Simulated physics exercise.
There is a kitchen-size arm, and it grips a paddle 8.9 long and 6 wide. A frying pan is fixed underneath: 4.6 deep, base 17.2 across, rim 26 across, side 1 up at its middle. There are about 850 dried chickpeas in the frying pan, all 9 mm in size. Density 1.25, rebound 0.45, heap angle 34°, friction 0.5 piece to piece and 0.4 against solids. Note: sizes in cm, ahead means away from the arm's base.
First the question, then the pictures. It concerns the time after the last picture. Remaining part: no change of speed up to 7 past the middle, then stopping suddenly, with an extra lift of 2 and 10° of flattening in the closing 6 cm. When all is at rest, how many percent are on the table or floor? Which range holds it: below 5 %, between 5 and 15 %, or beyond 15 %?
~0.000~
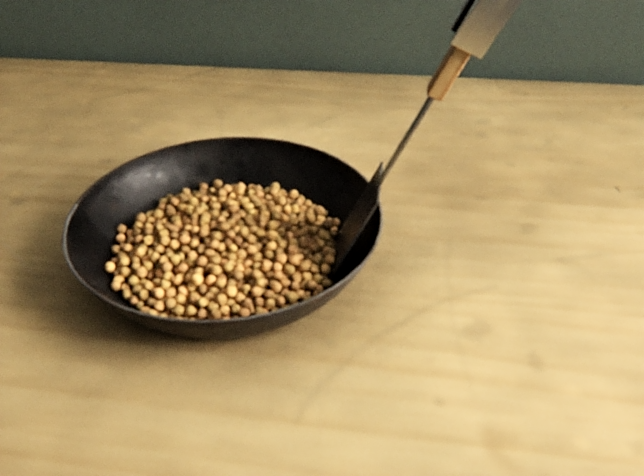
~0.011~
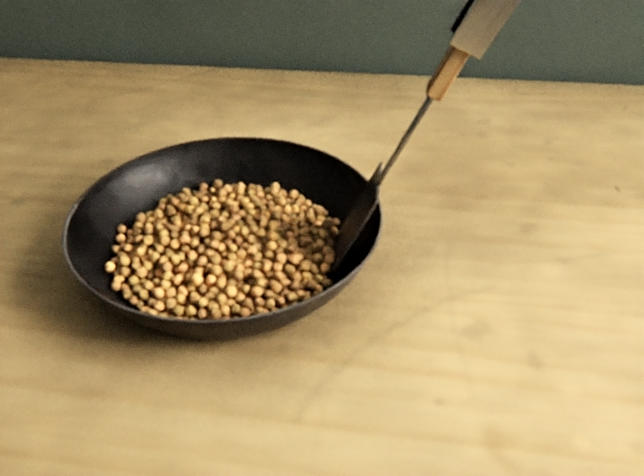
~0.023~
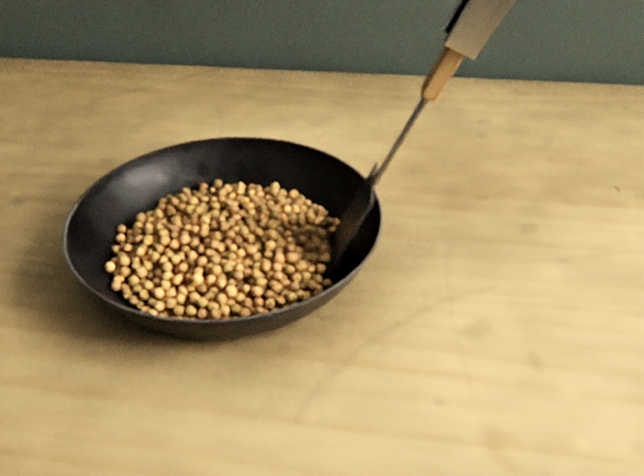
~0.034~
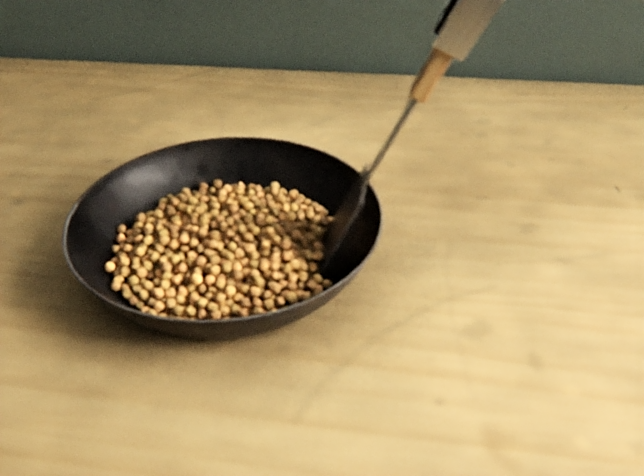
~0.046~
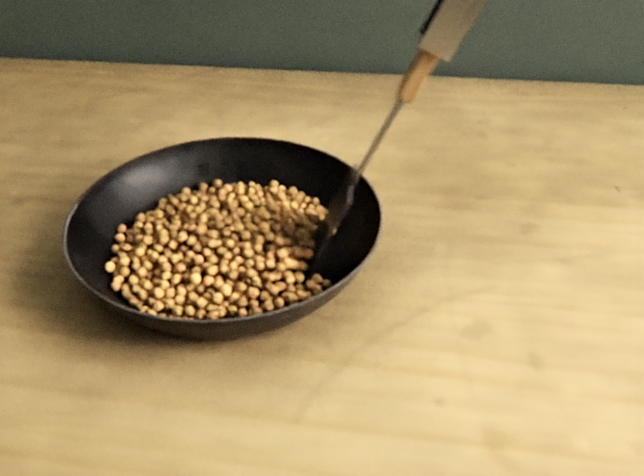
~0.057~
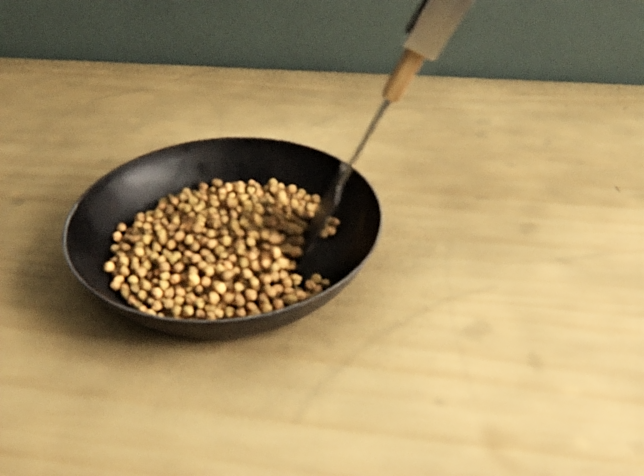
The range below 5 %.
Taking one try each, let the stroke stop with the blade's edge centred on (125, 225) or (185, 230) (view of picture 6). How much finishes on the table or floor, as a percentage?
First try about 10 percent, second about 0 percent.
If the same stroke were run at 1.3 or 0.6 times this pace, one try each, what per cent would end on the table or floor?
Near 5 and near 0 percent respectively.
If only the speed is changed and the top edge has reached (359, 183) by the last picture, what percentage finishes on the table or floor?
About 0 percent.
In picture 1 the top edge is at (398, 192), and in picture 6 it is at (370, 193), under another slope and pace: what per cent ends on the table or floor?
Around 0 per cent finishes there.
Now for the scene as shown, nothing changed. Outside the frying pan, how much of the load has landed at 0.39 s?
About 2 per cent.
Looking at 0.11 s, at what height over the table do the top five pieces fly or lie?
I'd put them at about 6 centimetres above the table.
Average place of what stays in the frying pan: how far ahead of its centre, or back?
About 3.5 centimetres ahead.
By 0.11 s, sloping 65°, highest piece 6 above the table; 854 in the frying pan.
By 0.16 s, sloping 62°, highest piece 6 above the table; 854 in the frying pan.
By 0.39 s, sloping 55°, highest piece 5 above the table; 838 in the frying pan, 15 on the table or floor, 1 on the blade or in flight.
By 1.44 s, sloping 55°, highest piece 5 above the table; 838 in the frying pan, 16 on the table or floor.
Final count, 838 in the frying pan, 16 on the table or floor. That is 2 % on the table or floor.
